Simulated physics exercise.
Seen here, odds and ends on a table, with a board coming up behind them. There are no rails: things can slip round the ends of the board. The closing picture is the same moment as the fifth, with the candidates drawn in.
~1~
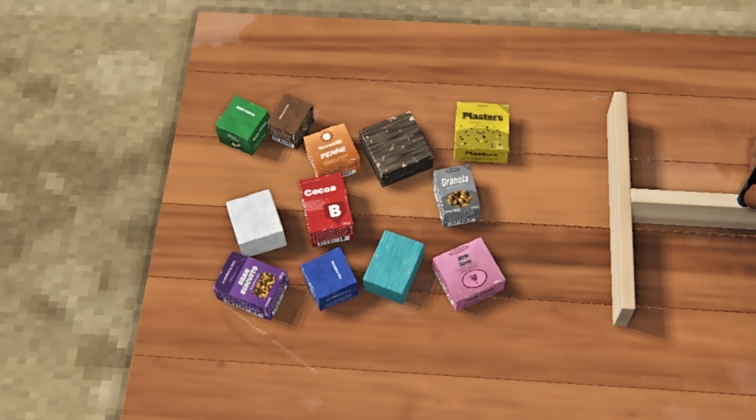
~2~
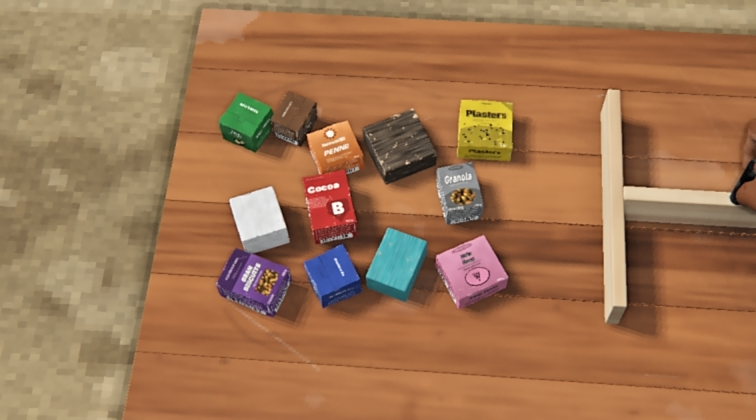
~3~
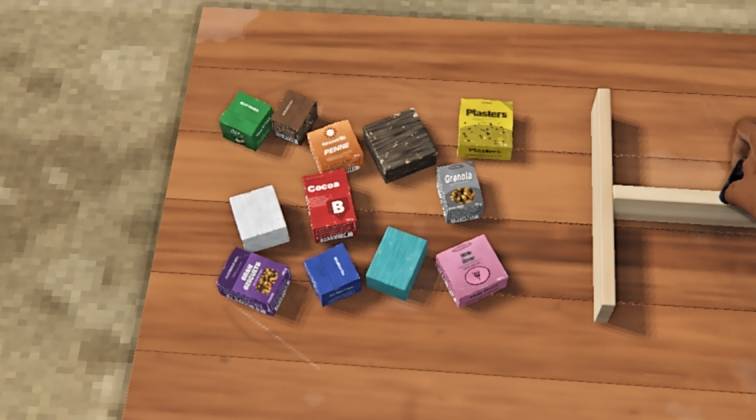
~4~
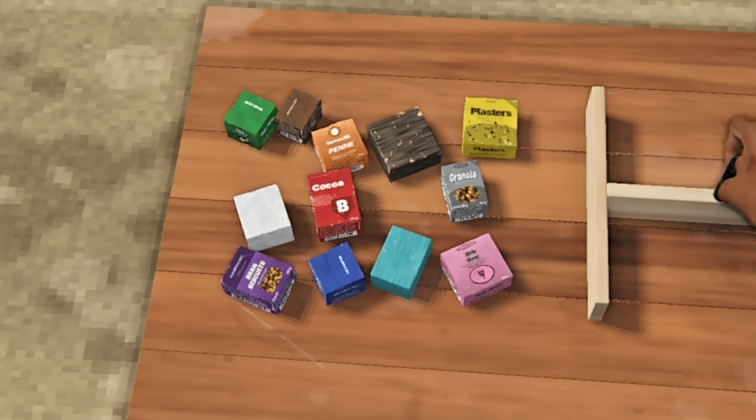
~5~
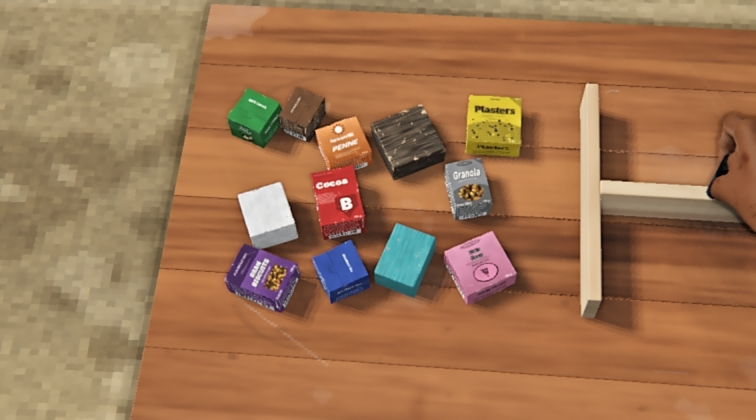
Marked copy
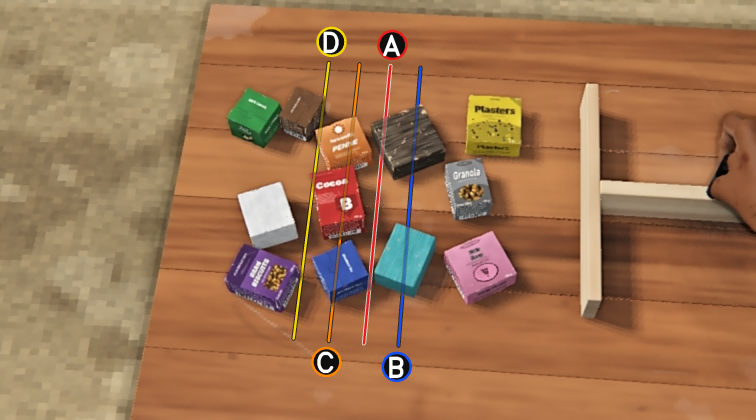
A reddish-brown wooden table above a mottled, sandy-coloured floor is seen from high above, its left edge in view. Small packets and blocks in green, brown, orange, black, yellow, white, red, grey, purple, blue, turquoise and pink sit loosely grouped left of a pale T-shaped wooden pusher. A hand at the right edge slides the pusher slowly leftward, the objects stay unmoved on the table, and the view shifts very slightly.
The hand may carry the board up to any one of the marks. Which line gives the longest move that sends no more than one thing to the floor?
It should halt at D.
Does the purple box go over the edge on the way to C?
No.
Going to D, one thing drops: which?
It is the purple box.
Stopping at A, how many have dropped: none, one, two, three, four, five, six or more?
In all, none.
On the marked copy, A at (378, 195); B at (410, 197); C at (345, 193); D at (312, 191).
Following D. Soon after the start, board (492, 180); yellow box (460, 124); black block (402, 144).
Later, board (391, 174); purple box (203, 278); green packet (247, 115).
In the end, board (315, 170); purple box over the edge; blue packet (177, 282); one fallen.
As for the rest, A is within the limit but short; B is within the limit but short; C is within the limit but short.
